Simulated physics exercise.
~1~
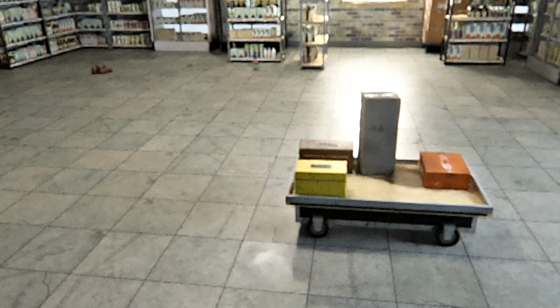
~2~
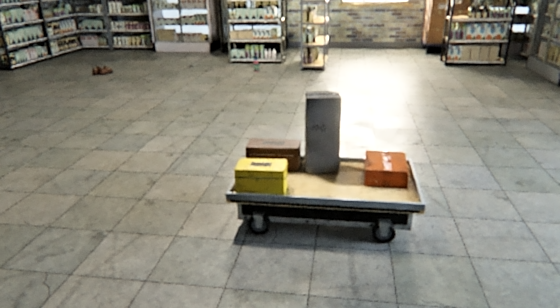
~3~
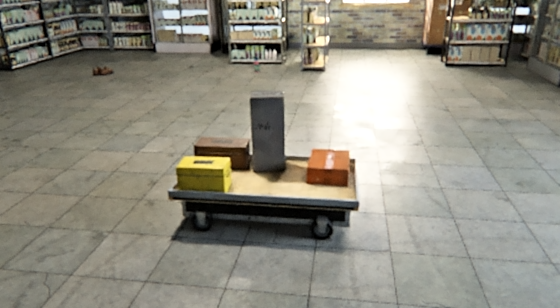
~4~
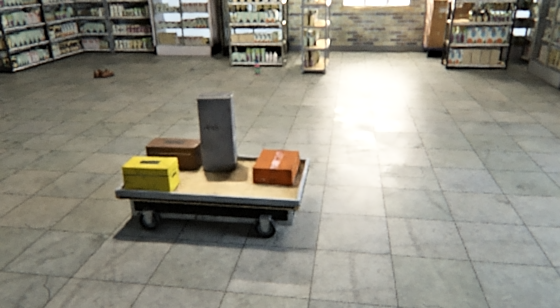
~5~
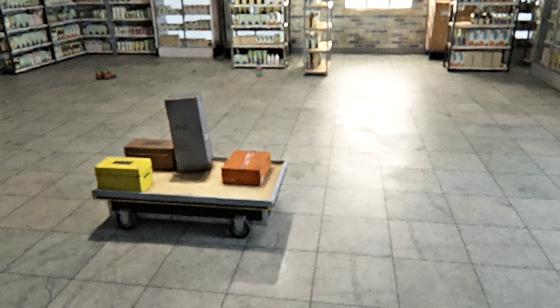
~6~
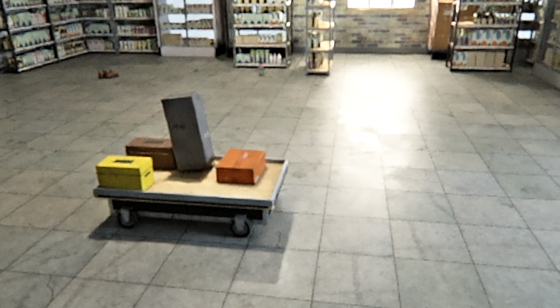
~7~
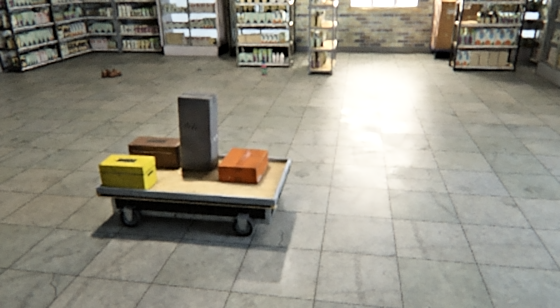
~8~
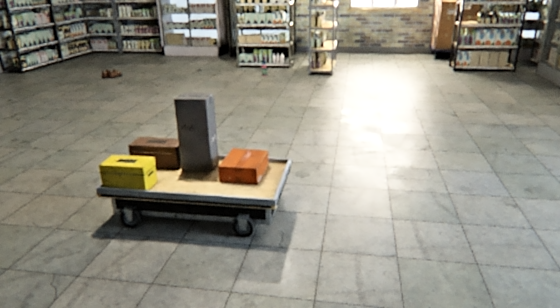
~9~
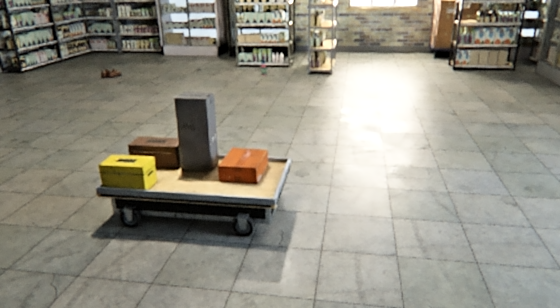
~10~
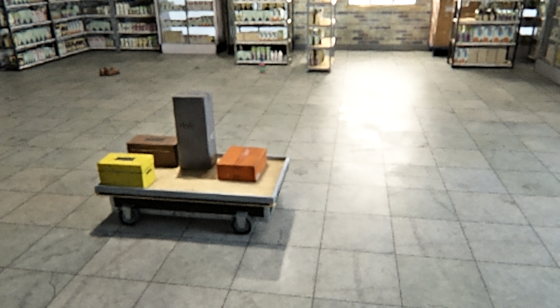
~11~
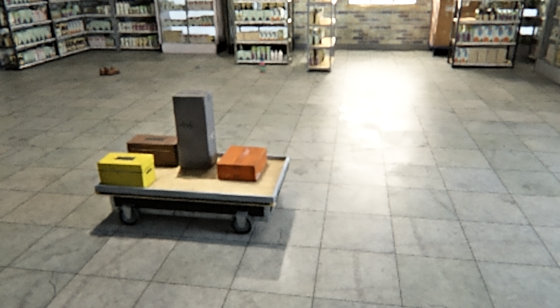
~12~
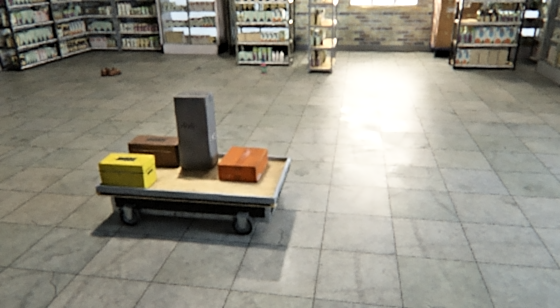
In a shop with stocked shelves along the back, a cart carrying yellow, brown and orange boxes and a tall grey box rolled left across the tiled floor and stopped; the grey box tilted briefly, then settled upright, with everything still aboard.
